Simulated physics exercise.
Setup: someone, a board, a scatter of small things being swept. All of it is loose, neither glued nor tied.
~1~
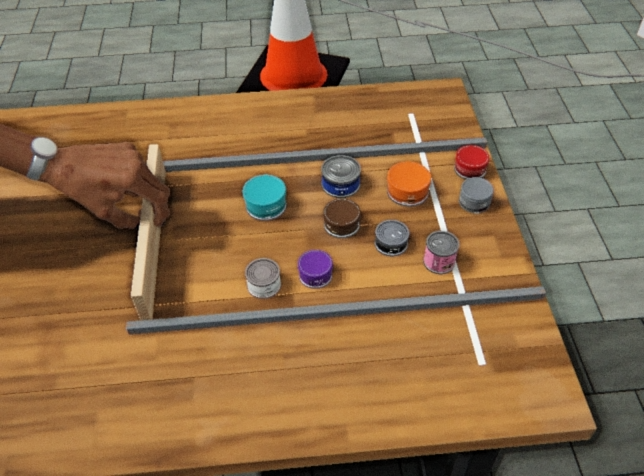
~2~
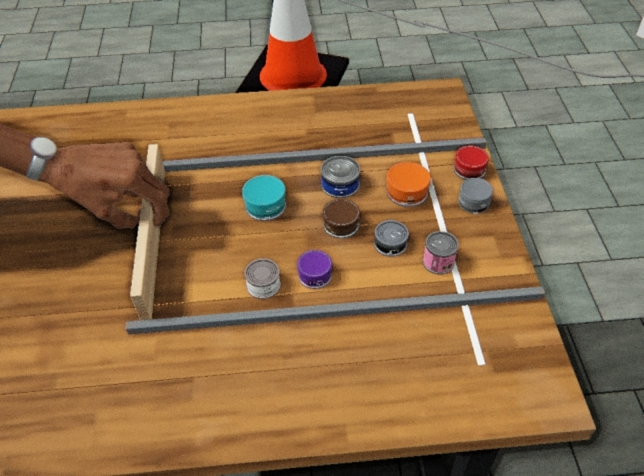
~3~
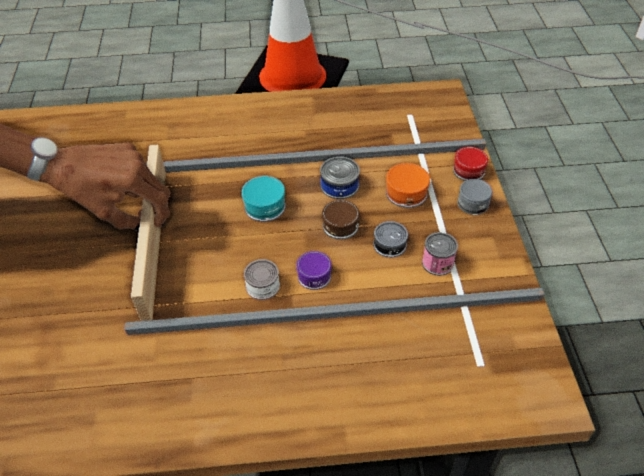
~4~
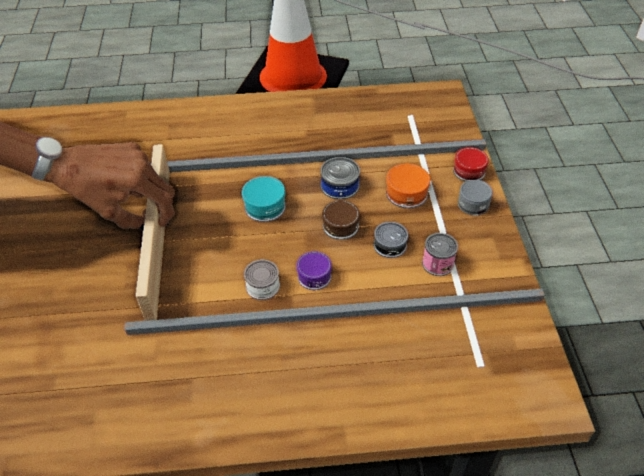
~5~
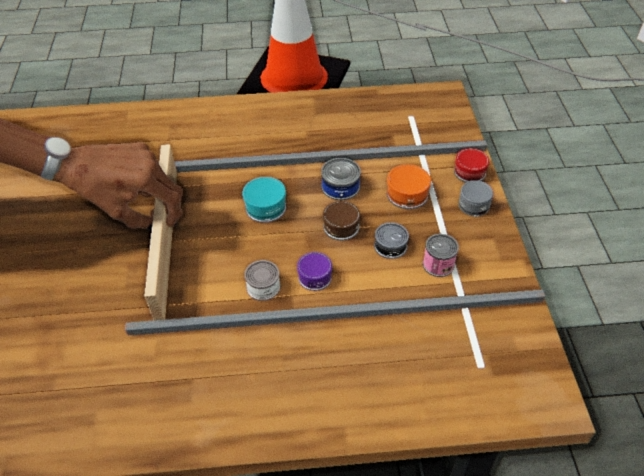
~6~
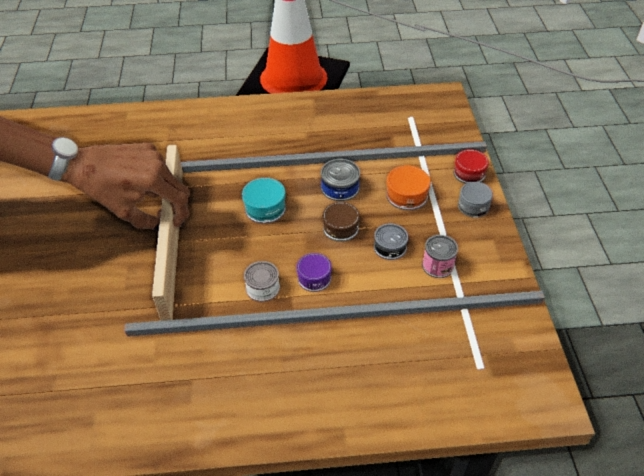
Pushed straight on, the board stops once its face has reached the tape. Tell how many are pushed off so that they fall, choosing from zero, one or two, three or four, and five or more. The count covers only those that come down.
The pieces that topple off will total fewer than three but at least one.
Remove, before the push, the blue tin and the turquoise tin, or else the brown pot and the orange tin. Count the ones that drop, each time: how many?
Result: 0 in the first case, with 0 in the second.
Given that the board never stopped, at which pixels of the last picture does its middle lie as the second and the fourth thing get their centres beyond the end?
At (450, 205) for the second, at (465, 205) for the fourth.
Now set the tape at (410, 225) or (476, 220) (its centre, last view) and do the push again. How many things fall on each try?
Try by try, 0 and 5.
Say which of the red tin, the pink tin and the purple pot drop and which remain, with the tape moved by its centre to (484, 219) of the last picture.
The red tin? It does not stay. The pink tin? It does not stay. The purple pot? It does not stay.
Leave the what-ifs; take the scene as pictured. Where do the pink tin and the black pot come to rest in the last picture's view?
Going in order, first (520, 242) and next (486, 237).
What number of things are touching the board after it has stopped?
Number in contact with it: 4.
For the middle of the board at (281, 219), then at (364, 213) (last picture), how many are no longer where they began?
By the first moment it's 3, by the second it's 8.
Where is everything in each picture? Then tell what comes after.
The first frame shows red tin (472, 163); grey tub (476, 195); pink tin (441, 253); board (151, 227); tape (441, 219).
The second frame shows grey tub (475, 196); brown pot (341, 218).
The third frame shows pink tin (440, 254); turquoise tin (264, 199).
The fourth frame shows red tin (471, 165); board (155, 227).
The fifth frame shows grey tub (476, 199); white tin (263, 280).
The sixth frame shows red tin (471, 167); grey tub (475, 200); pink tin (440, 257); board (170, 227); tape (440, 222).
Soon after, none off yet; red tin at rest near (471, 167); grey tub at rest near (475, 200); pink tin at rest near (440, 257).
By the end, the number that fall off is one or two; fallen, red tin.
